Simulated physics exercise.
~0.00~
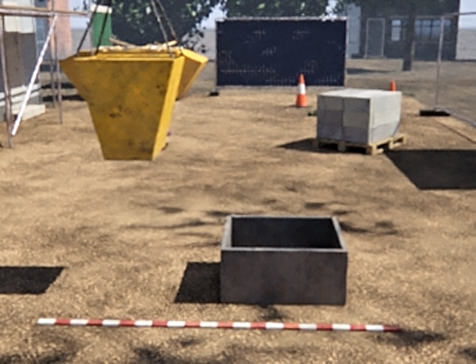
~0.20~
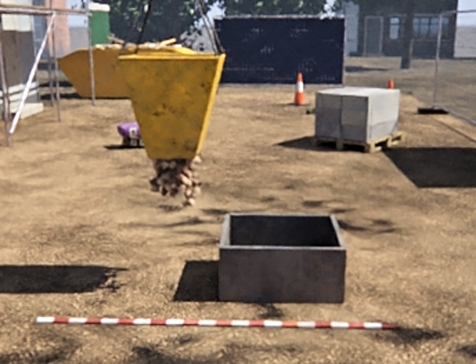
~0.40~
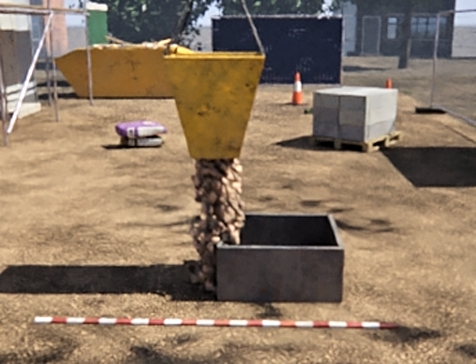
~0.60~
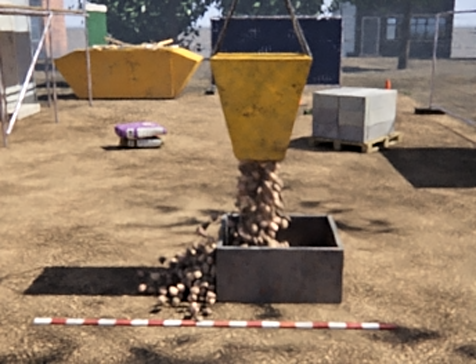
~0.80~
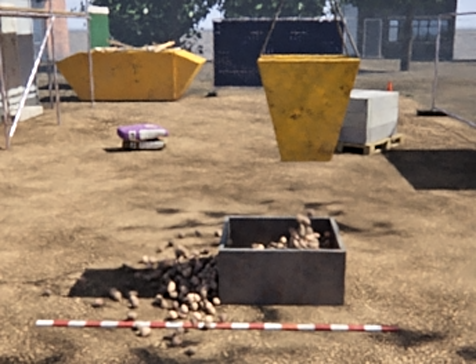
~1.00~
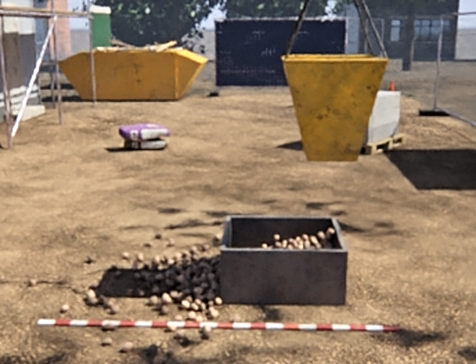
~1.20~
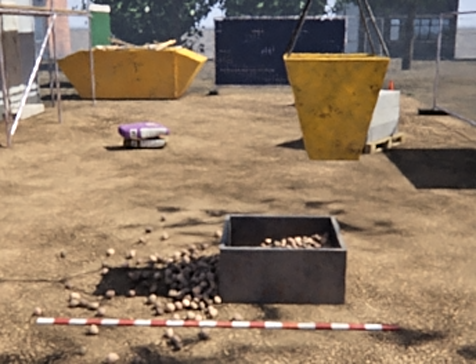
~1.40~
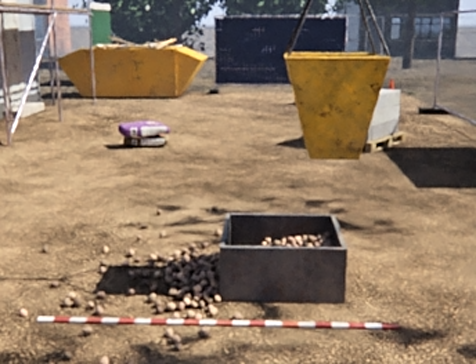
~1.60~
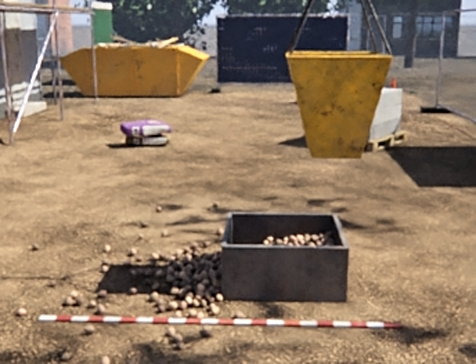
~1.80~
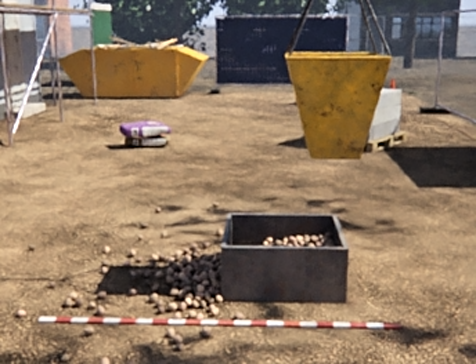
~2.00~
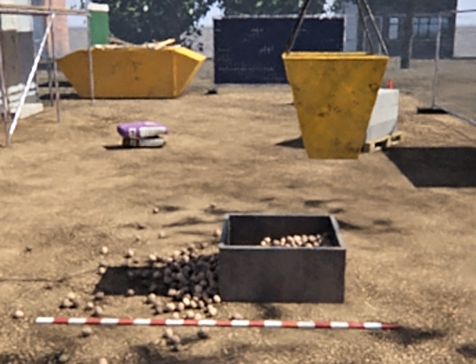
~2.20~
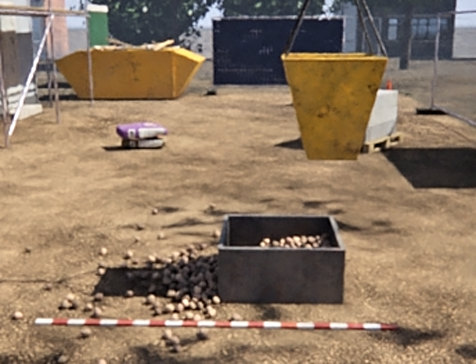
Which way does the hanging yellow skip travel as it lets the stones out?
It travels to the right, passing over the dark bin before coming to a stop beyond it.
